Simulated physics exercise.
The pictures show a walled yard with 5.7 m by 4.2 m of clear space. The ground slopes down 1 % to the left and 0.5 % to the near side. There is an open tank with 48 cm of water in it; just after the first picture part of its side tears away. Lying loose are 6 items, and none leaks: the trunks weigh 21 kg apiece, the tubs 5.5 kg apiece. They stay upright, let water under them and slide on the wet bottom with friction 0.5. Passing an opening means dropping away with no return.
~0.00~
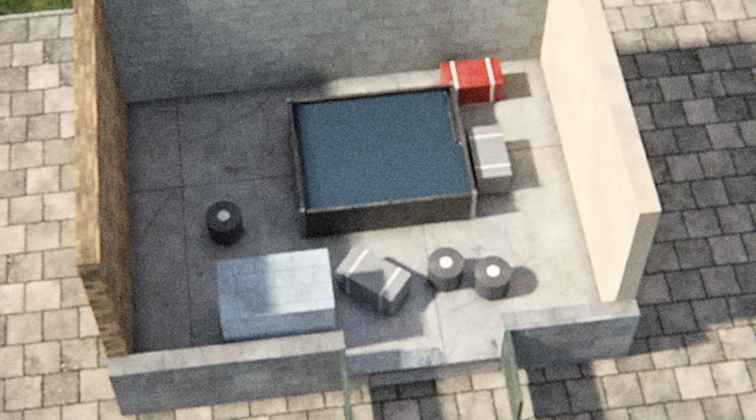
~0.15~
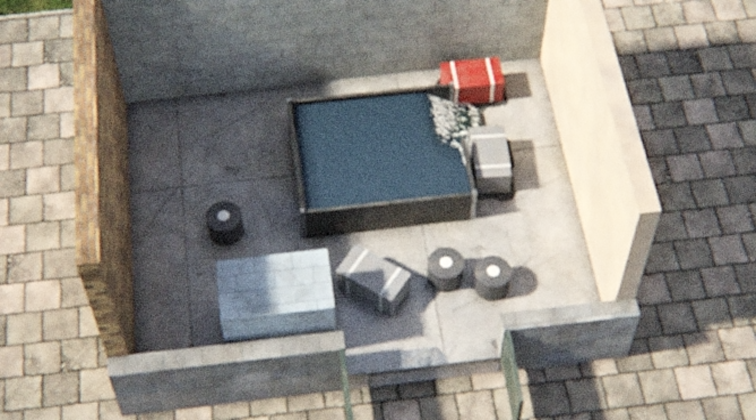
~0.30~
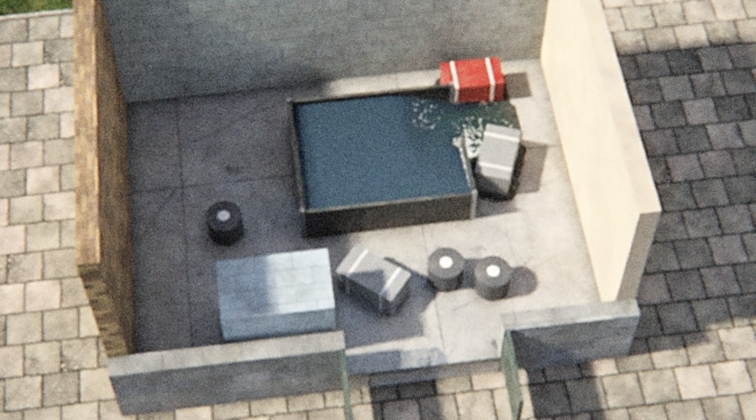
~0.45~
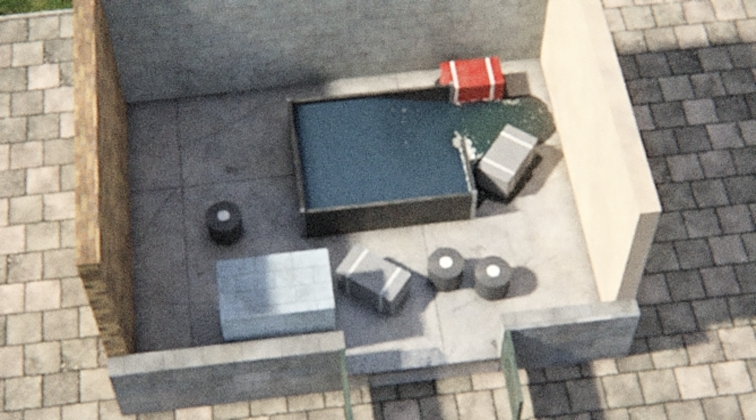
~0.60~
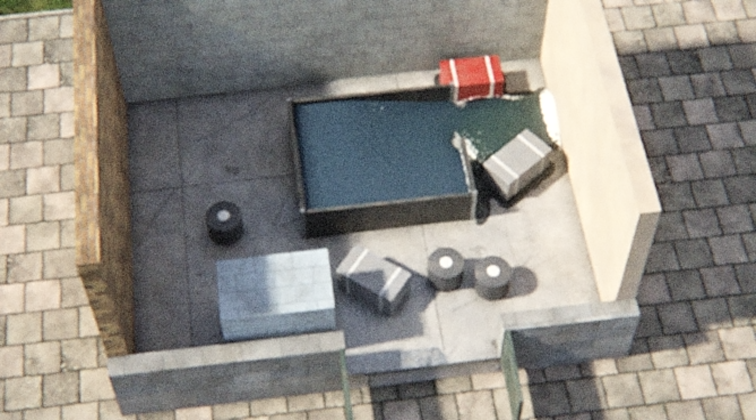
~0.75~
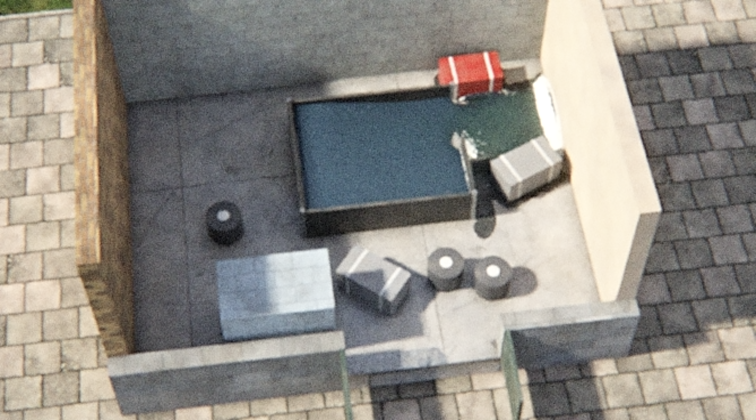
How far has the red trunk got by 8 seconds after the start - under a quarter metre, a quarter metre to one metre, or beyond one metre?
Its move will be long.
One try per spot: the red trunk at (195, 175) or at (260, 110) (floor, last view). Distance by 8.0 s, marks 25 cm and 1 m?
One try each gives this: It remains roughly in place, then it wanders off a long way.
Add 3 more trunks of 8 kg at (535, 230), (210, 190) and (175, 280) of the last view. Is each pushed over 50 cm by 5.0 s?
First outside the limit, then inside the limit, then inside the limit.
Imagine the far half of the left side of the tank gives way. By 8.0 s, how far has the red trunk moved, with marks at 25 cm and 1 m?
In that scenario the red trunk would have stayed in place.
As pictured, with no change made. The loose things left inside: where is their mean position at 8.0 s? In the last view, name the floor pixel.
Around (308, 252).
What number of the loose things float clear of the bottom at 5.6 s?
By my count, 3.
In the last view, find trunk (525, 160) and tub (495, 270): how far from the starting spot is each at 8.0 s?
Lab note - in order: 150 cm; washed out.
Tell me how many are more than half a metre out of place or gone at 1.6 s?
Tally: 1.
After 1.6 s the red trunk is near (460, 61), 0.2 m from its start, aground; 0 of 6 are out; 0 afloat.
After 3.6 s the red trunk is near (237, 84), 3.1 m from its start, aground; 0 of 6 are out; 0 afloat.
After 5.6 s the red trunk is near (158, 122), 4.2 m from its start, afloat; 0 of 6 are out; 3 afloat.
After 8.0 s the red trunk is near (198, 219), 4.2 m from its start, aground; 1 of 6 are out; 2 afloat.
